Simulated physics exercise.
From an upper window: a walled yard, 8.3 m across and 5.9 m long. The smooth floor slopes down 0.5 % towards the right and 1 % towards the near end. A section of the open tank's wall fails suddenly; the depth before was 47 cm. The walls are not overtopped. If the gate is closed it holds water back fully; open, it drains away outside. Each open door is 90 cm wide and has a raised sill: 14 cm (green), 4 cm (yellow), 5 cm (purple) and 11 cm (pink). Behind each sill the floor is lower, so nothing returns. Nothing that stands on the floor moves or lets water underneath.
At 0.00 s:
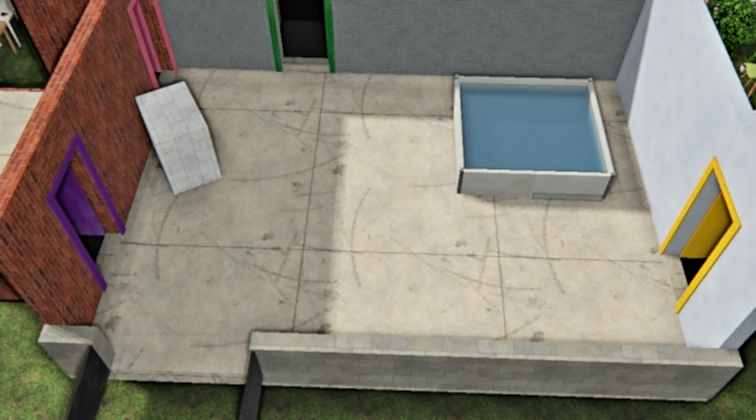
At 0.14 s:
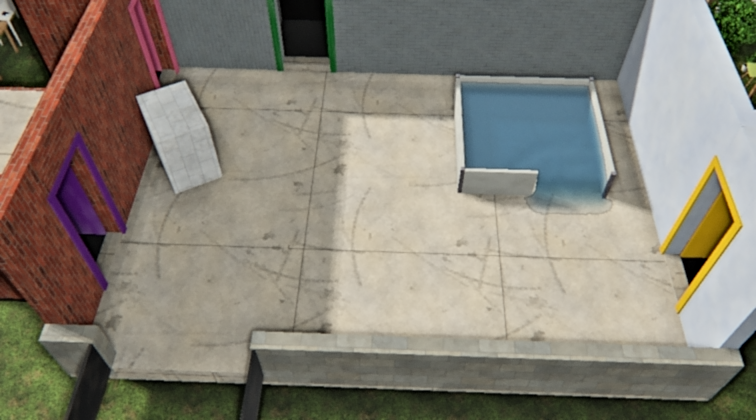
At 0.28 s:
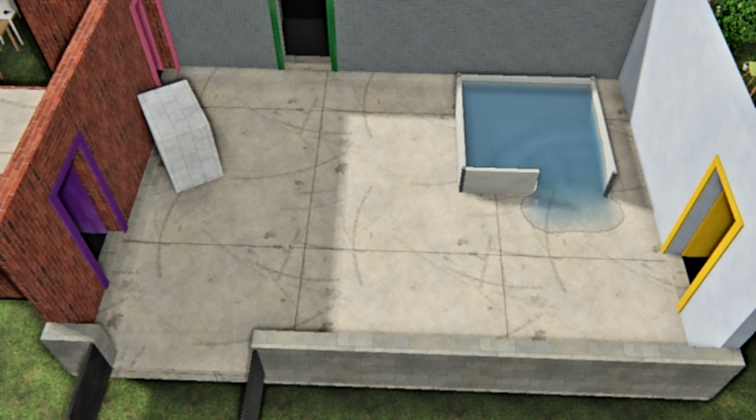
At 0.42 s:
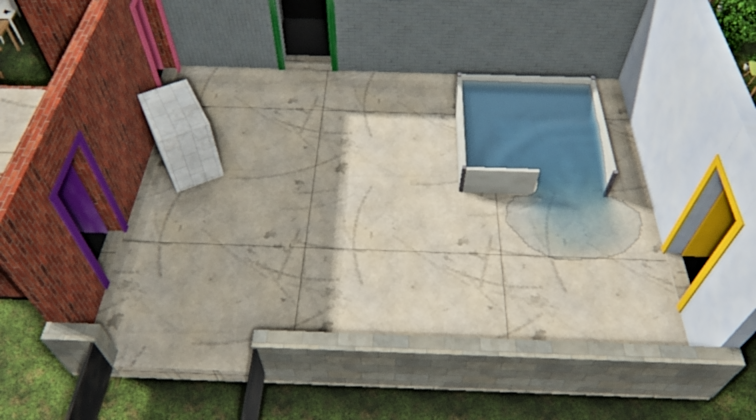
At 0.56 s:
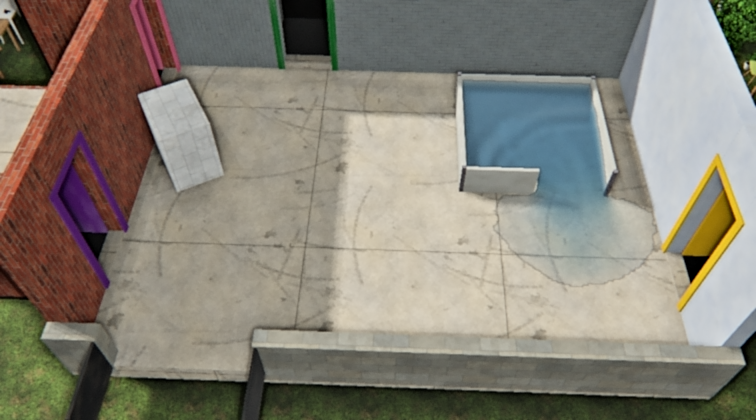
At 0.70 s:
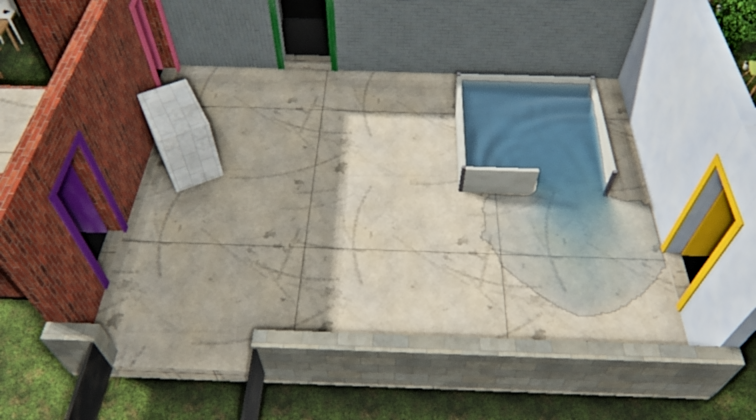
A square open tank of blue water stands towards the back right of a walled concrete yard, seen from high above through a steady view. A purple-framed doorway and a pink one are in the brick wall at left, a green one is at the back beyond a tilted grey slab, and a yellow one is at right. Part of the tank's near wall gives way, and water pours out, spreading across the floor in a widening, rounded sheet towards the near wall.
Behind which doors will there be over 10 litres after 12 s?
Within that time: At the green door it does not reach the limit; at the yellow door it exceeds the limit; at the purple door it goes over the limit; at the pink door it keeps below the limit.
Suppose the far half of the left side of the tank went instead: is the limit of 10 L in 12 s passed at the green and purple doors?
Against that limit: Green under, purple under.
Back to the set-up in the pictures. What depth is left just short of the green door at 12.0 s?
Some 0.0 cm.
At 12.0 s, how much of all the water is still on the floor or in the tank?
Roughly 76 in a hundred.
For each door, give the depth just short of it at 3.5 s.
In cm: Green 0, yellow 14, purple 0, pink 0.
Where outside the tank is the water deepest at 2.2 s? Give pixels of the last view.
Around (689, 359).
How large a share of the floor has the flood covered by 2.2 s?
Near 20 per cent is wet.
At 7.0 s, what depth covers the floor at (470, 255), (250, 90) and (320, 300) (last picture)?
In that order: 2, 0 and 4 cm.
After 1.4 s water covers 20 % of the floor and is deepest (30 cm) near (592, 202); green door not reached, yellow door 12 cm at the sill, 1 L in, purple door not reached, pink door not reached.
After 2.2 s water covers 20 % of the floor and is deepest (38 cm) near (689, 359); green door not reached, yellow door 13 cm at the sill, 37 L in, purple door not reached, pink door not reached.
After 3.5 s water covers 25 % of the floor and is deepest (28 cm) near (692, 372); green door not reached, yellow door 14 cm at the sill, 90 L in, purple door not reached, pink door not reached.
After 7.0 s water covers 65 % of the floor and is deepest (16 cm) near (652, 370); green door not reached, yellow door 12 cm at the sill, 245 L in, purple door 9 cm at the sill, 6 L in, pink door not reached.
After 12.0 s water covers 80 % of the floor and is deepest (10 cm) near (625, 369); green door not reached, yellow door 8 cm at the sill, 339 L in, purple door 6 cm at the sill, 36 L in, pink door 1 cm at the sill, 0 L in.
